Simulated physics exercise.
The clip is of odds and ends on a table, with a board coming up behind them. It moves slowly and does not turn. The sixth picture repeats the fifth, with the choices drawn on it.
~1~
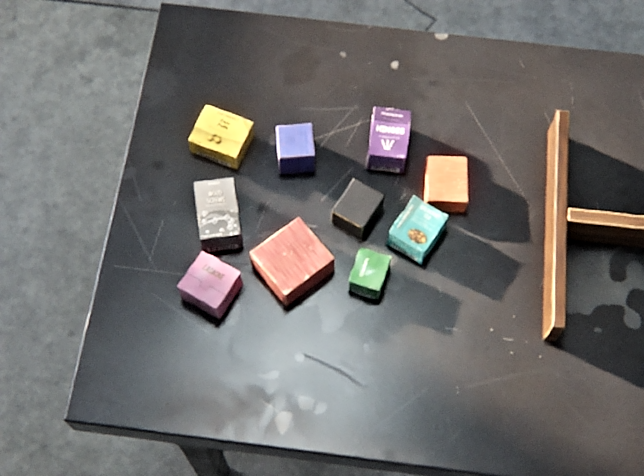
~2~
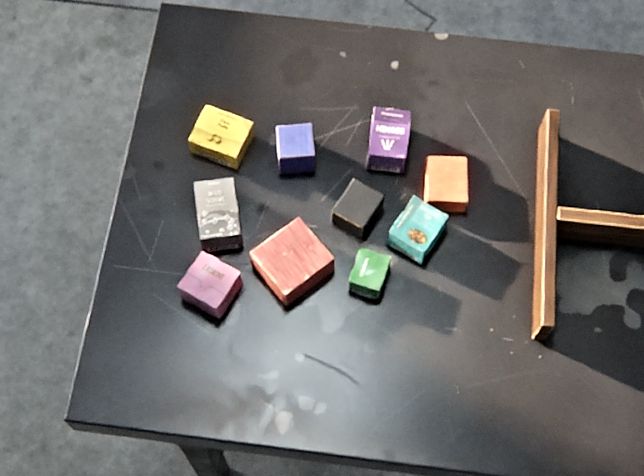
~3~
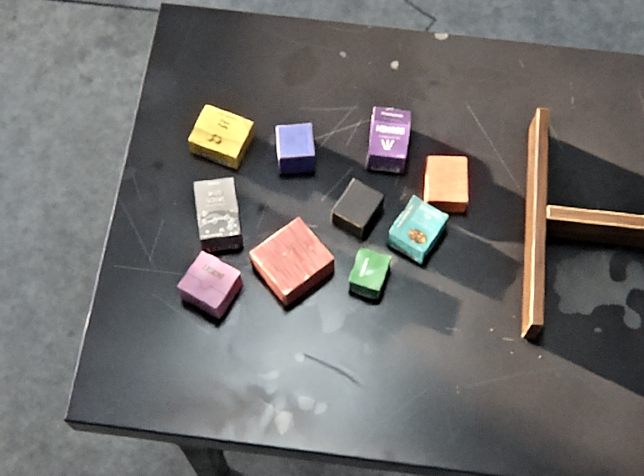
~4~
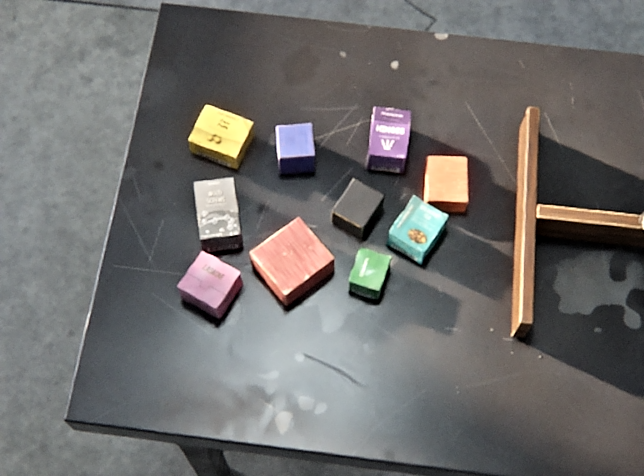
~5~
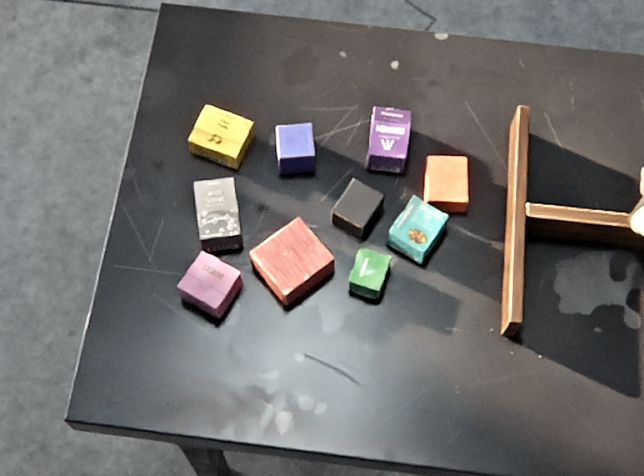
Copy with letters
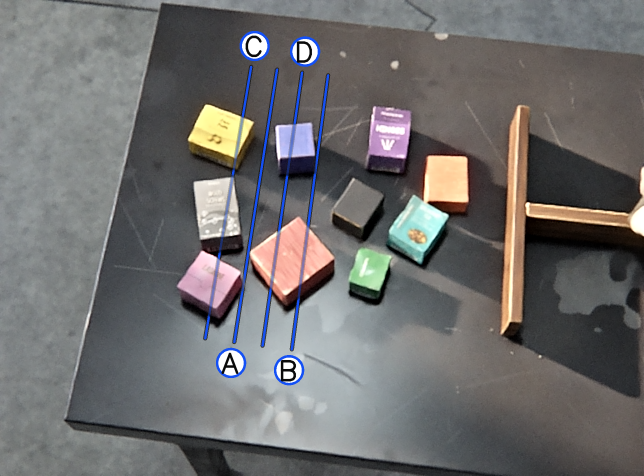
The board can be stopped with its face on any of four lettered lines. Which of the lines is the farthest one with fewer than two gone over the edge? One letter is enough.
It should halt at C.
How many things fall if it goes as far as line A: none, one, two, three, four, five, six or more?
By then, none.
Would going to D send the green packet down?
No.
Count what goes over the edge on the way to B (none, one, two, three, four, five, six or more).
The count is none.
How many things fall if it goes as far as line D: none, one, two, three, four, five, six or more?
By then, none.
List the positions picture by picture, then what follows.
Turquoise packet (418, 230); green packet (370, 274); orange block (446, 185), in the first frame.
Board (551, 212); purple box (389, 140), in the second frame.
Board (541, 211); grey box (219, 214), in the third frame.
Board (530, 210); yellow packet (222, 138), in the fourth frame.
Board (520, 209); red block (292, 262); turquoise packet (418, 230); green packet (370, 274), in the fifth frame.
On the marked copy, A at (257, 198); B at (311, 204); C at (230, 194); D at (284, 201).
Following C. Soon after the start, board (415, 196); purple box (368, 130); orange block (389, 177).
Later, board (312, 184); yellow packet (200, 135); pink packet (177, 299).
In the end, board (232, 175); yellow packet (140, 114); grey box (119, 205); none fallen.
As for the rest, A is within the limit but short; B is within the limit but short; D is within the limit but short.
